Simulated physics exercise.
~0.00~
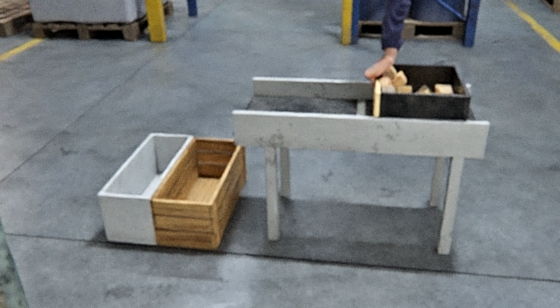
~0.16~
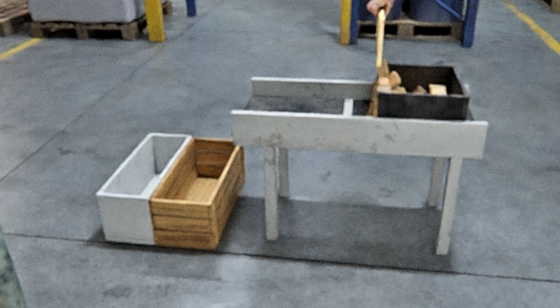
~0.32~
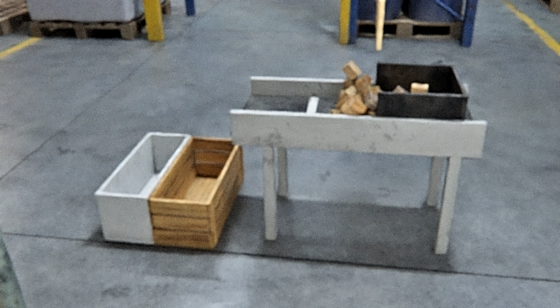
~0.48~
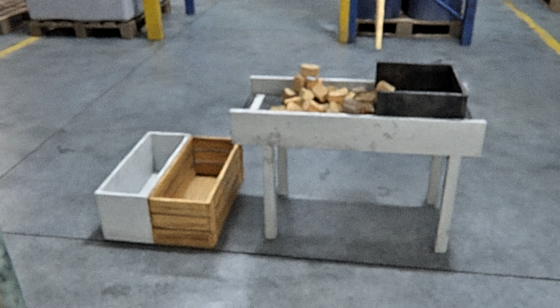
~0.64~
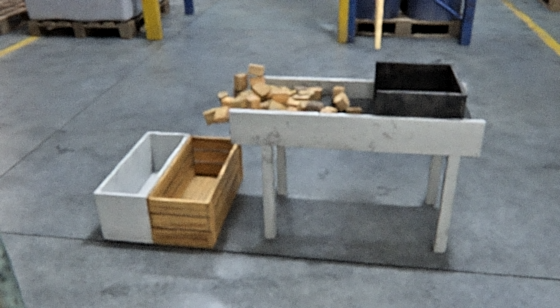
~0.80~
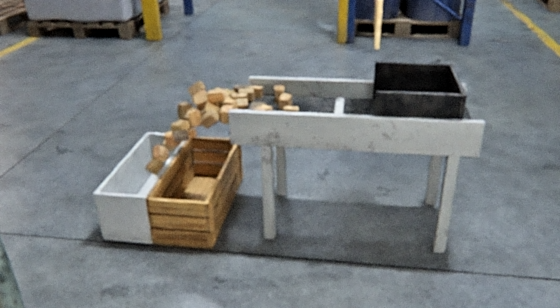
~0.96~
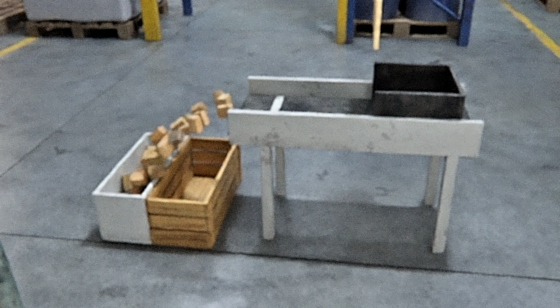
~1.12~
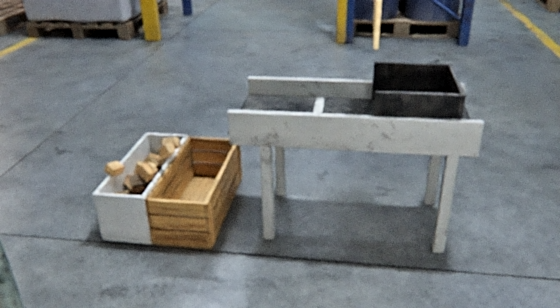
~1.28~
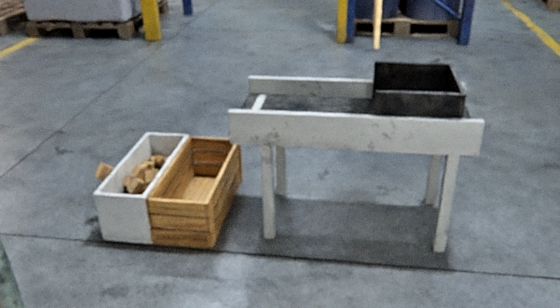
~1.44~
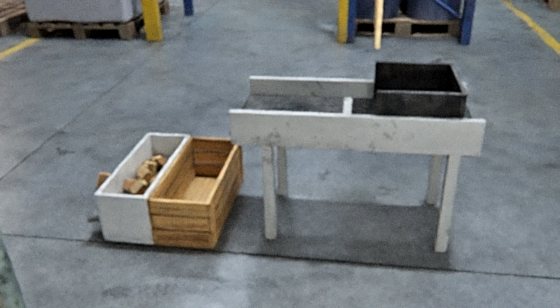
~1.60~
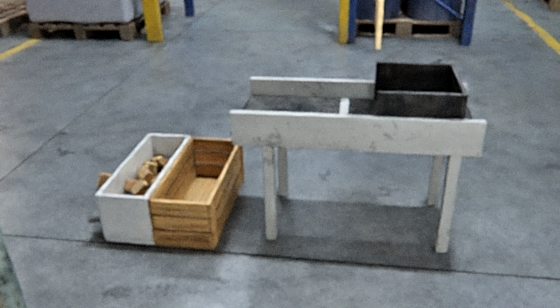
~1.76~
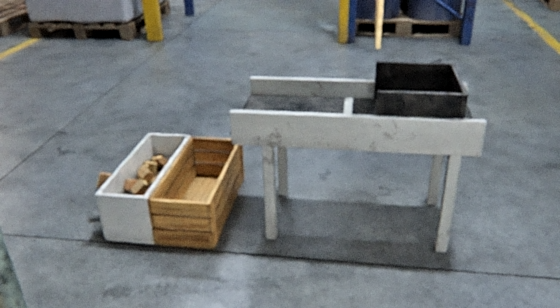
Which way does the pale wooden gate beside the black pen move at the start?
The gate moves up, clearing the way for the wooden pieces to ride out along the belt.
